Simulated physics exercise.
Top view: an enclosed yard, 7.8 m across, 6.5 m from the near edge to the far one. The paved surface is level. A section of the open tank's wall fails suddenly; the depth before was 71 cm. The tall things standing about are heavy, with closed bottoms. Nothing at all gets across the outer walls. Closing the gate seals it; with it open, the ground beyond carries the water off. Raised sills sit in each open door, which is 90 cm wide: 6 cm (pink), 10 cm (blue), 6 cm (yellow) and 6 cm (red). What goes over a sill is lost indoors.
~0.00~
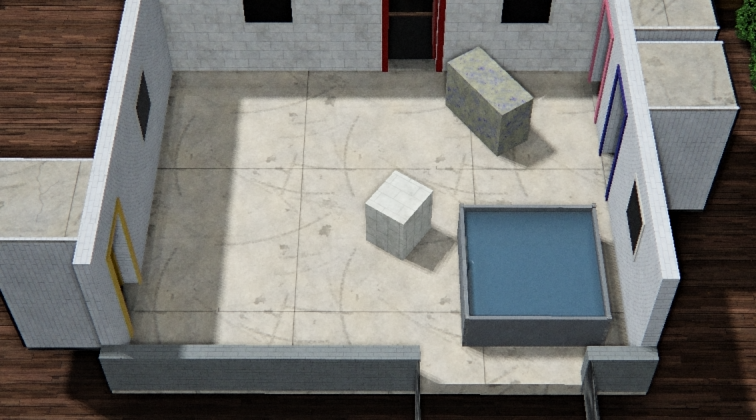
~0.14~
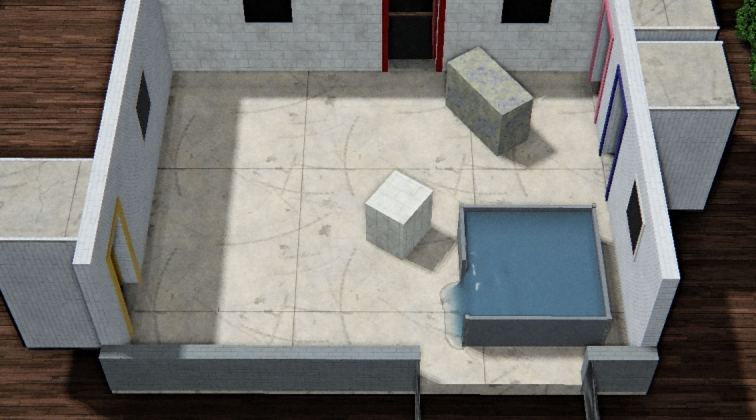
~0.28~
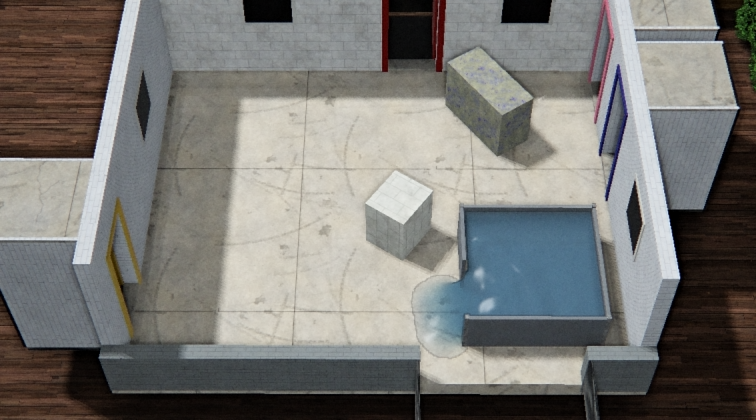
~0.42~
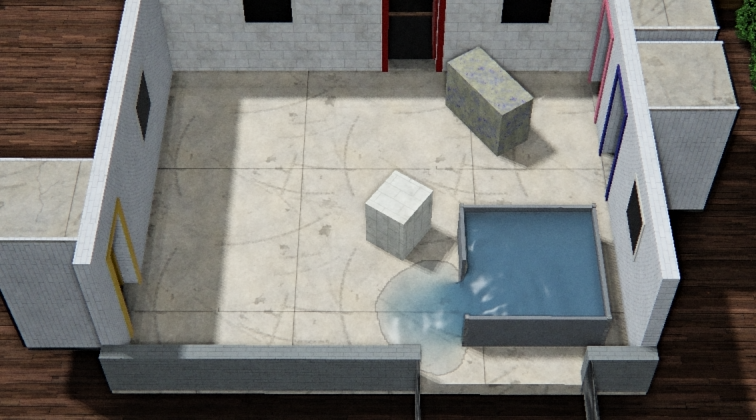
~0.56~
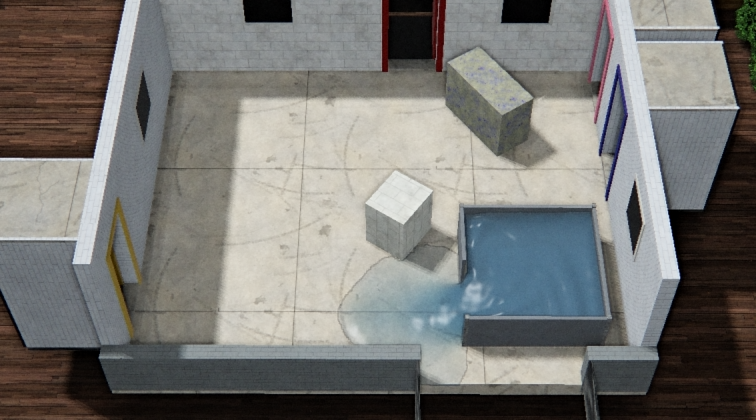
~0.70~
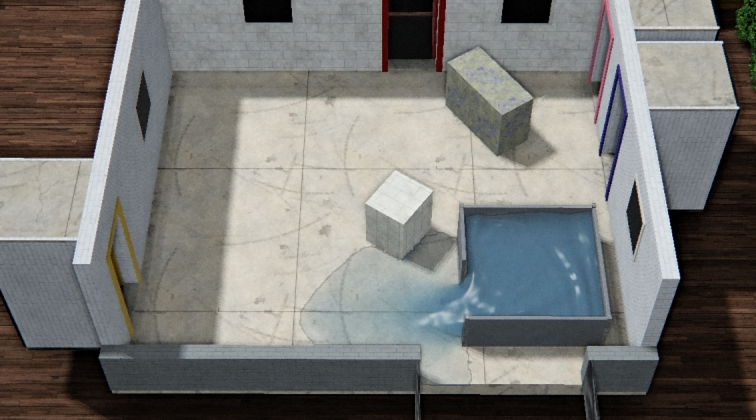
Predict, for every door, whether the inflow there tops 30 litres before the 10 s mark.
Prediction: At the pink door it falls short of 30 litres; at the blue door it falls short of 30 litres; at the yellow door it tops 30 litres; at the red door it falls short of 30 litres.
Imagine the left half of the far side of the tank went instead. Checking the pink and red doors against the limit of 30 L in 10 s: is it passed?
Short answer, against that limit: Pink overshoots, red overshoots.
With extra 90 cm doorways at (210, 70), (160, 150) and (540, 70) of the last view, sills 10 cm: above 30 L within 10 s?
Door 1: Higher; door 2: Lower; door 3: Lower.
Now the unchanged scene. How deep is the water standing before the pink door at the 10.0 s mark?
Reading: Close to 5.5 cm.
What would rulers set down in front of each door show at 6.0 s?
You'd get pink at 0 cm, blue at 0 cm, yellow at 18 cm, and red at 0 cm.
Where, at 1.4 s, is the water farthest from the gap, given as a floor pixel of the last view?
That would be close to (164, 349).
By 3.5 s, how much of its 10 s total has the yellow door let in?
It comes to about 40 per cent.
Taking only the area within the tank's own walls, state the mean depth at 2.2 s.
About 41 centimetres on average.
After 1.4 s water covers 25 % of the floor and is deepest (36 cm) near (450, 321); pink door not reached, blue door not reached, yellow door not reached, red door not reached.
After 2.2 s water covers 35 % of the floor and is deepest (38 cm) near (139, 369); pink door not reached, blue door not reached, yellow door 21 cm at the sill, 15 L in, red door not reached.
After 3.5 s water covers 40 % of the floor and is deepest (30 cm) near (139, 292); pink door not reached, blue door not reached, yellow door 26 cm at the sill, 220 L in, red door not reached.
After 6.0 s water covers 55 % of the floor and is deepest (19 cm) near (139, 292); pink door not reached, blue door not reached, yellow door 18 cm at the sill, 438 L in, red door not reached.
After 10.0 s water covers 80 % of the floor and is deepest (12 cm) near (165, 127); pink door 6 cm at the sill, 0 L in, blue door not reached, yellow door 10 cm at the sill, 556 L in, red door 5 cm at the sill, 0 L in.
